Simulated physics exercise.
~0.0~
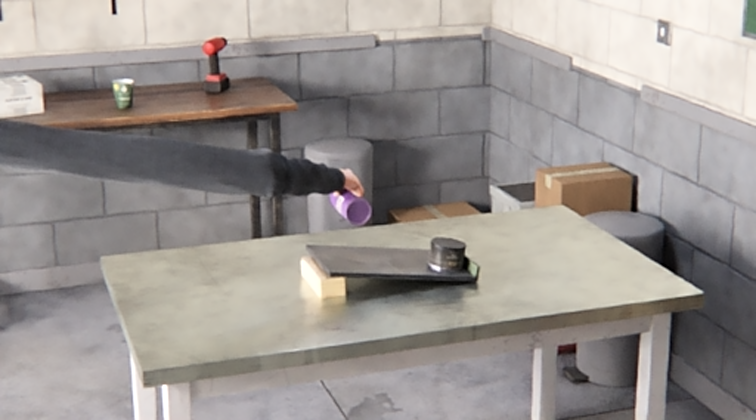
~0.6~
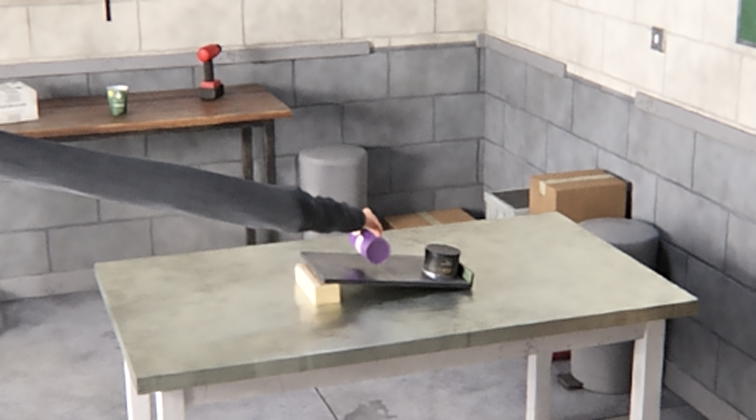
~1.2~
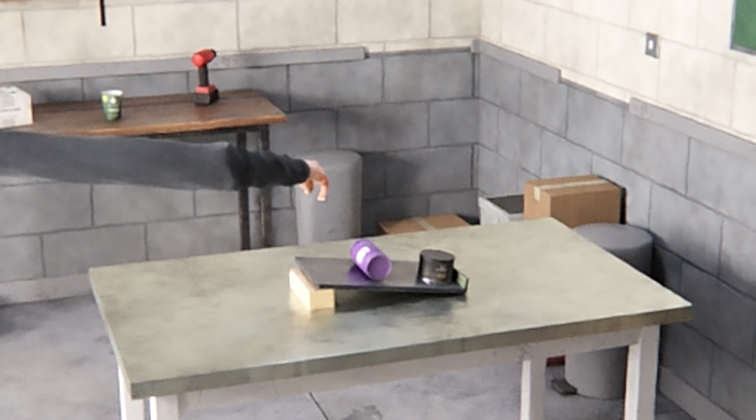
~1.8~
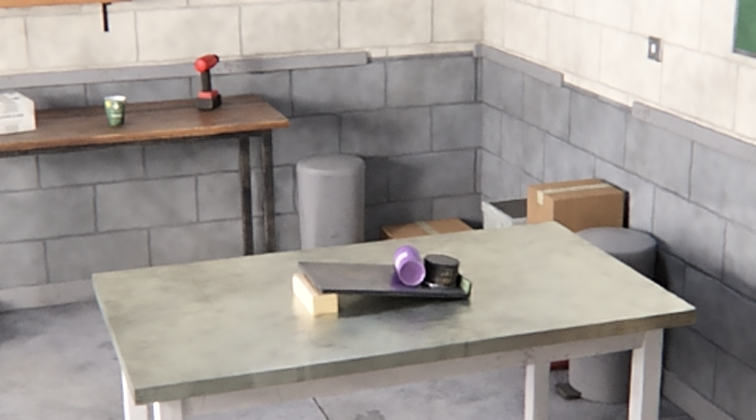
On a workshop table, a hand releases a purple jar that rolls down a tilted board.
